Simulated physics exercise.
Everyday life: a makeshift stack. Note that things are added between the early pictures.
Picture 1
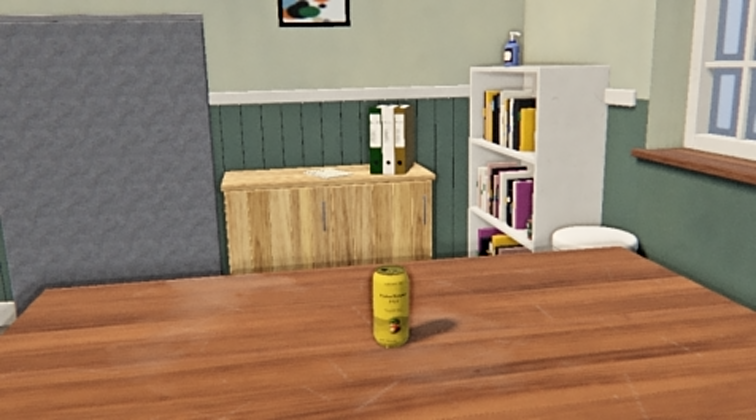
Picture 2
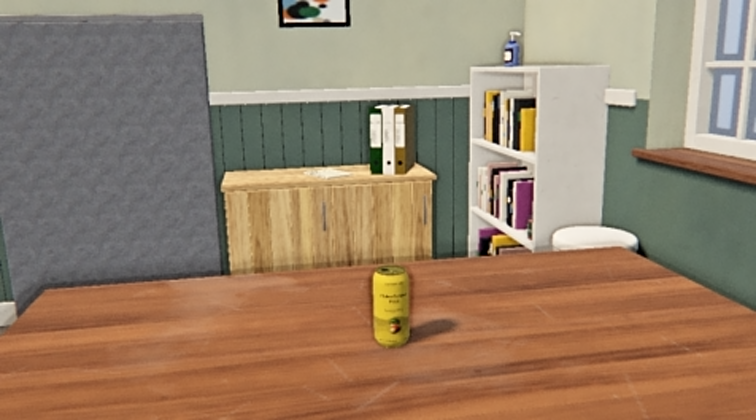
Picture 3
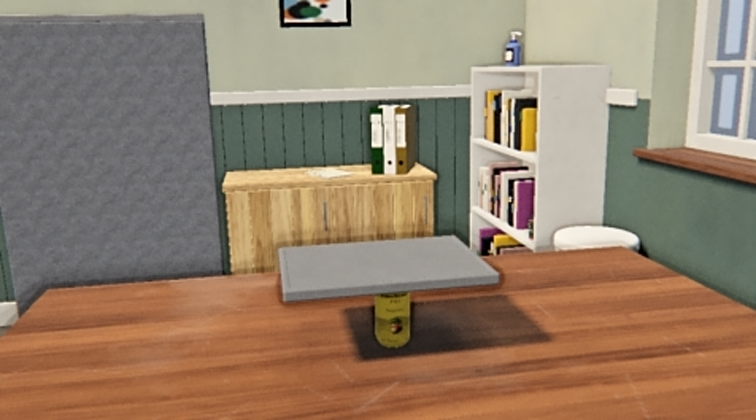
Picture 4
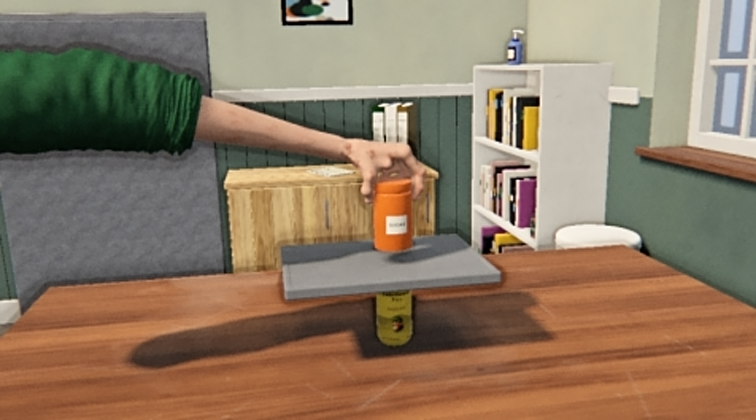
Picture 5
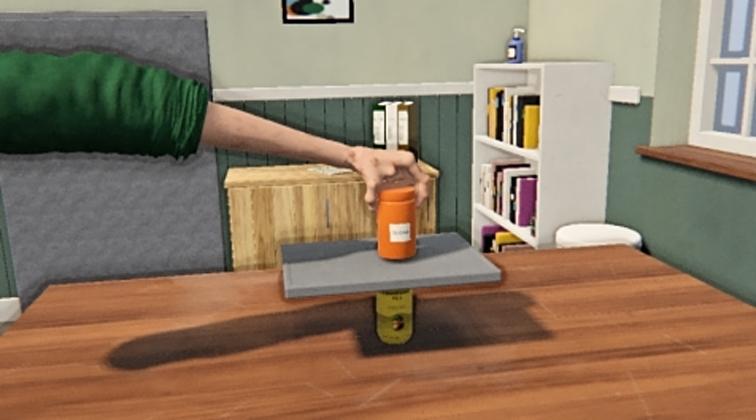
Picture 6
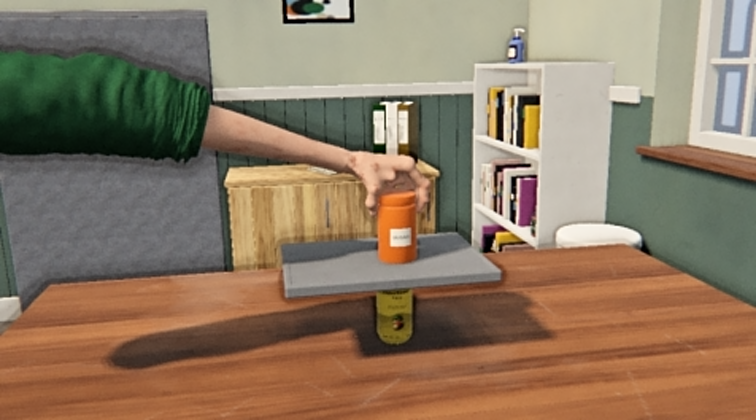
An arm in a green sleeve reaches in from the left over a brown wooden table, seen from slightly above in a room with a wooden cabinet, white bookshelf and window behind. A yellow can stands alone near the middle, then a flat grey lid appears on top of it. The hand lowers an orange jar a short way onto the lid, still touching it, while the camera stays nearly still.
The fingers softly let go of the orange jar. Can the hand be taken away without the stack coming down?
Yes.
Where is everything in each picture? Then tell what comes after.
In the first picture, the last thing is not in view yet.
In the second picture, the last thing is not in view yet.
In the third picture, the last thing is not in view yet; grey lid (381, 265).
In the fourth picture, still above its spot; orange jar (393, 214); grey lid (382, 263).
In the fifth picture, still above its spot; orange jar (397, 222); grey lid (383, 262).
In the sixth picture, in place under the hand; orange jar (397, 226); grey lid (383, 261).
Then, 0.60 s past the last view, nothing moves.
Then, 1.30 s past the last view, orange jar resting near (397, 227).
Finally, all 3 still in place. Final places as the last picture's camera would see them, orange jar near (397, 227). The stack keeps its balance.
